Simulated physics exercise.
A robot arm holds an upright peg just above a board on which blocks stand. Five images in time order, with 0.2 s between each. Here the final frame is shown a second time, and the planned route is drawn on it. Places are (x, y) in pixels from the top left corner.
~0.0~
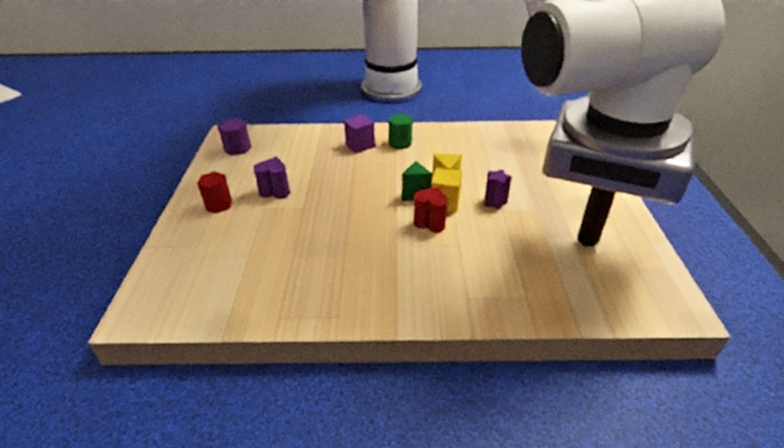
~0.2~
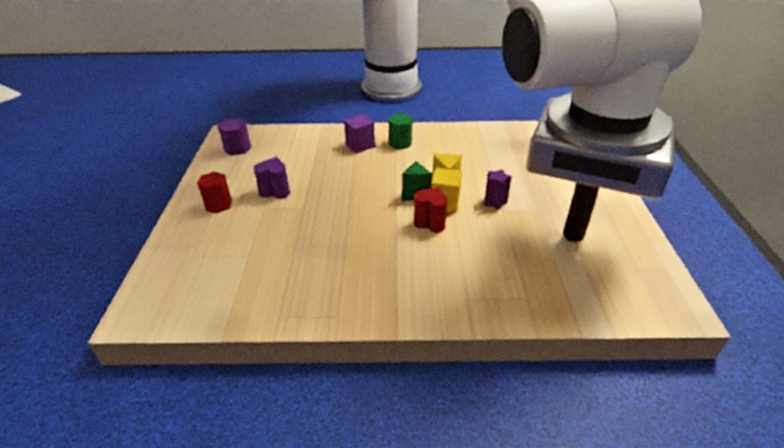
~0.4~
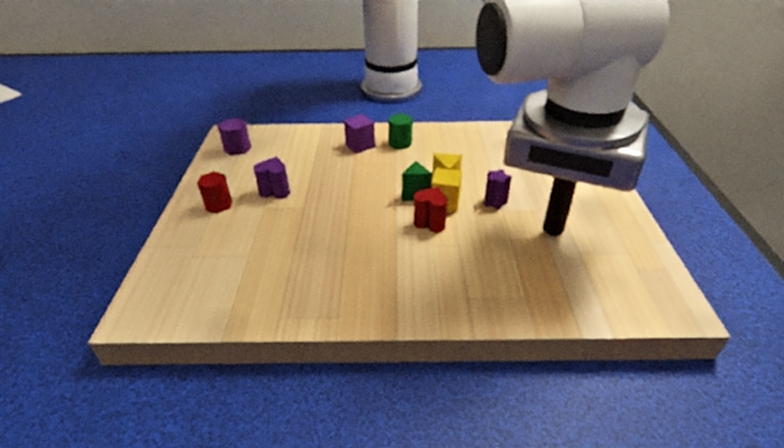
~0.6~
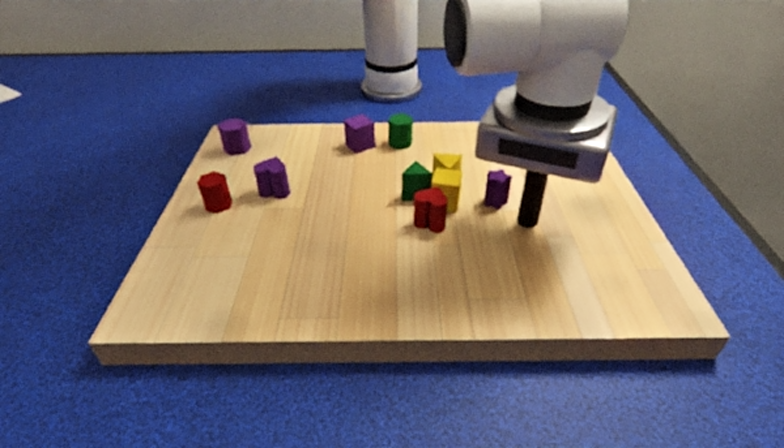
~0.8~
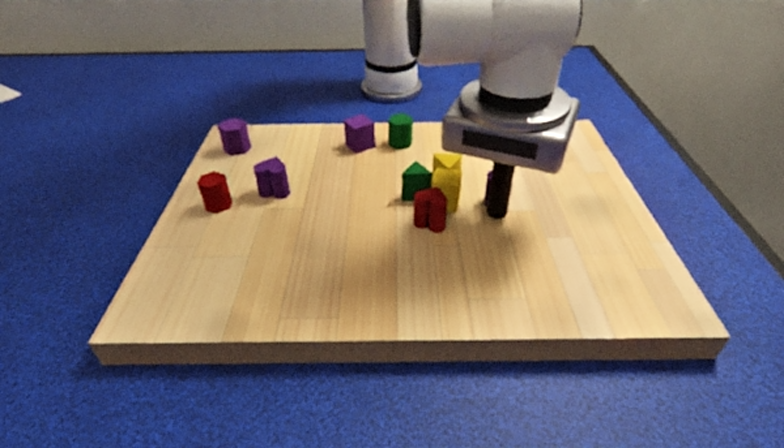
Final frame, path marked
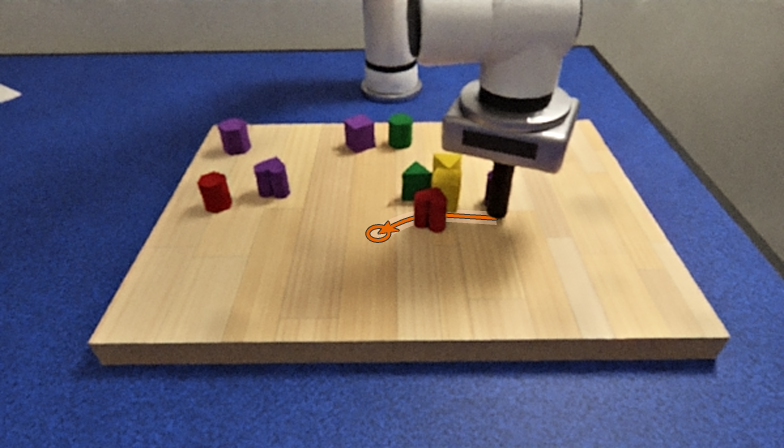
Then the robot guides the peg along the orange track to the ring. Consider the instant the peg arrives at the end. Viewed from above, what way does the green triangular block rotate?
The answer is counter-clockwise.
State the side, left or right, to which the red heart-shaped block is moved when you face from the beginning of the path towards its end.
Facing the way the path runs, start to end, you'll find the red heart-shaped block has shifted left.
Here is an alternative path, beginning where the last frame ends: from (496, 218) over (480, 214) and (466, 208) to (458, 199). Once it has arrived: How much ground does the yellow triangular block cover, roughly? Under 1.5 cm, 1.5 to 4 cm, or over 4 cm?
It goes hardly anywhere, under 1.5 cm.
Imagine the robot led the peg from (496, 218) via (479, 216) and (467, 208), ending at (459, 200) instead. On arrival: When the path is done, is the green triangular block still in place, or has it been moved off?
The green triangular block is moved.
Path on the board, from (496, 218) over (454, 216) and (413, 218) to (378, 233).
The first path, step by step. One third of the way, peg (454, 210); green triangular block (414, 168), turned 15° anticlockwise; yellow four-sided block (442, 174), turned 20° clockwise.
Two thirds of the way, peg (413, 213); green triangular block (412, 165), turned 40° anticlockwise; red heart-shaped block (408, 205), turned 65° anticlockwise; yellow four-sided block (435, 173), turned 65° clockwise.
At the end, peg (378, 228); green triangular block (412, 165), turned 40° anticlockwise; red heart-shaped block (400, 214), turned 105° anticlockwise; yellow four-sided block (435, 173), turned 65° clockwise; purple star-shaped block in place.
